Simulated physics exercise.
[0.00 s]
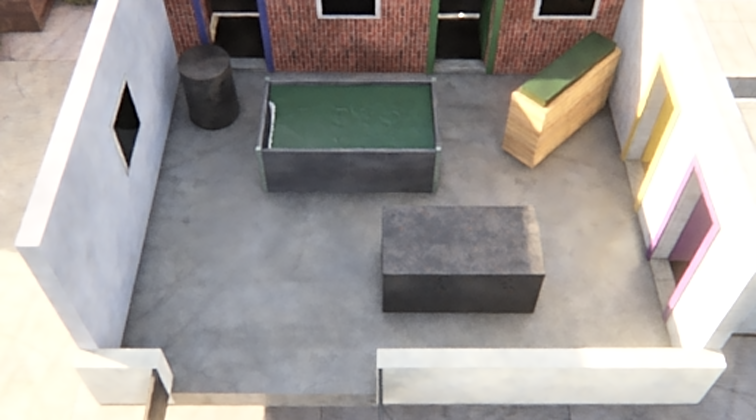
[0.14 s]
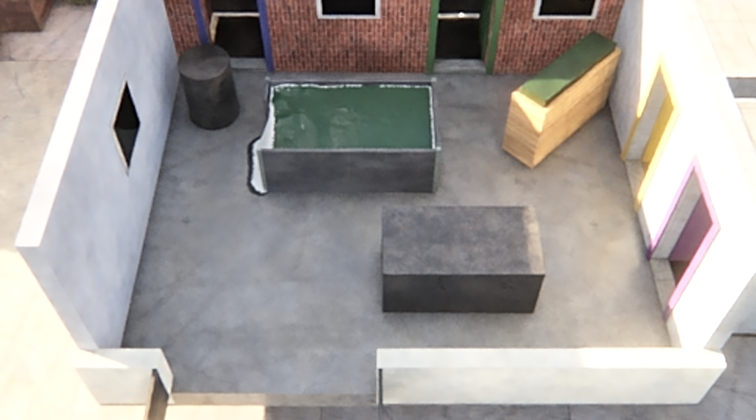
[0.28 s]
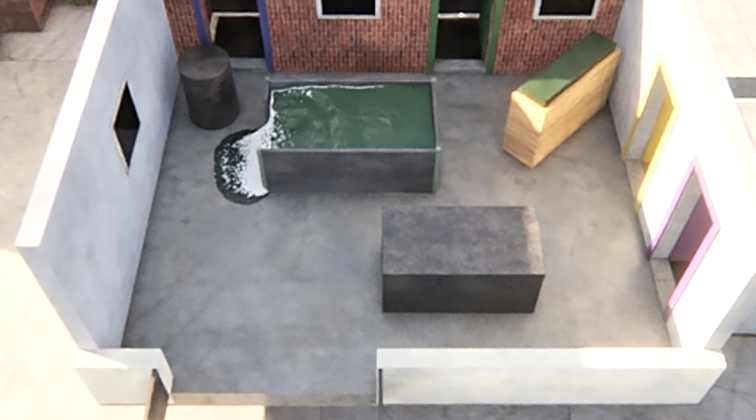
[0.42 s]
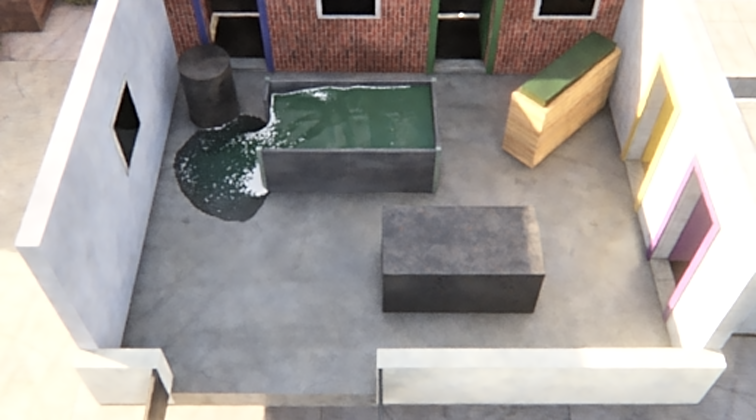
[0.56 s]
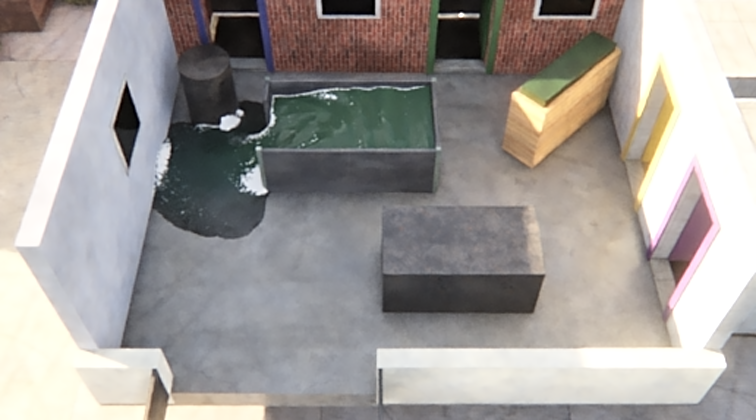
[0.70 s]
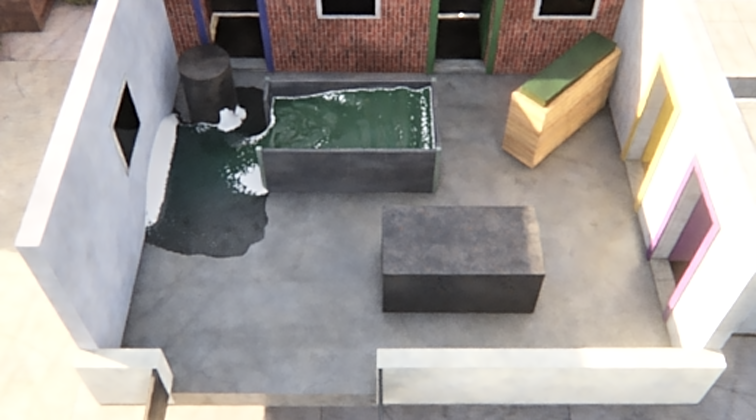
Green water pours from the tank's left side and spreads across the floor to the wall.
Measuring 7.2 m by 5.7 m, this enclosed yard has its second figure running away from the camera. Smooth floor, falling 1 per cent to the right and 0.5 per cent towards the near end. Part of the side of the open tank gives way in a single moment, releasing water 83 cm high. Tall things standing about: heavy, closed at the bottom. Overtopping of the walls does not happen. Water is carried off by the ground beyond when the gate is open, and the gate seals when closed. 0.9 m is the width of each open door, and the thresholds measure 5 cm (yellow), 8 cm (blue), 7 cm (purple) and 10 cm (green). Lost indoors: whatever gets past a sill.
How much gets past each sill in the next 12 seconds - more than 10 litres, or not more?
Outcome: Yellow door: Fails to top it. Blue door: Tops it. Purple door: Fails to top it. Green door: Fails to top it.
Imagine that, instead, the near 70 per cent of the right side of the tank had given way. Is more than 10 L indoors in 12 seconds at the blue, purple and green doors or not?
Here's how it goes: Blue falls short, purple exceeds it, green falls short.
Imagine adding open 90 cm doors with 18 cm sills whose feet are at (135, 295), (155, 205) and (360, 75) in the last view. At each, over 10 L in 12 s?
In sequence the answers are less than that, more than that and less than that.
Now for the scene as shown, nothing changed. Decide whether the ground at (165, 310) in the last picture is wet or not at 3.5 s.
By then the spot is drenched.
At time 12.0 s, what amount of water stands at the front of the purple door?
Average: ~ 5.5 cm.
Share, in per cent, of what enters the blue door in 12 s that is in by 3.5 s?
Roughly 70 percent is in by then.
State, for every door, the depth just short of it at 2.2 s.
Depths: Yellow door 0 cm, blue door 13 cm, purple door 0 cm, green door 0 cm.
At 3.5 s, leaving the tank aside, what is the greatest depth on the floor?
Max around 30 cm.
After 1.4 s water covers 20 % of the floor and is deepest (48 cm) near (172, 171); yellow door not reached, blue door 8 cm at the sill, 0 L in, purple door not reached, green door not reached.
After 2.2 s water covers 25 % of the floor and is deepest (42 cm) near (166, 145); yellow door not reached, blue door 13 cm at the sill, 3 L in, purple door not reached, green door not reached.
After 3.5 s water covers 45 % of the floor and is deepest (30 cm) near (115, 375); yellow door not reached, blue door 11 cm at the sill, 21 L in, purple door not reached, green door not reached.
After 7.0 s water covers 70 % of the floor and is deepest (20 cm) near (596, 101); yellow door 2 cm at the sill, 0 L in, blue door 6 cm at the sill, 29 L in, purple door 5 cm at the sill, 0 L in, green door 3 cm at the sill, 0 L in.
After 12.0 s water covers 95 % of the floor and is deepest (10 cm) near (470, 239); yellow door 6 cm at the sill, 2 L in, blue door 3 cm at the sill, 29 L in, purple door 6 cm at the sill, 0 L in, green door 7 cm at the sill, 0 L in.
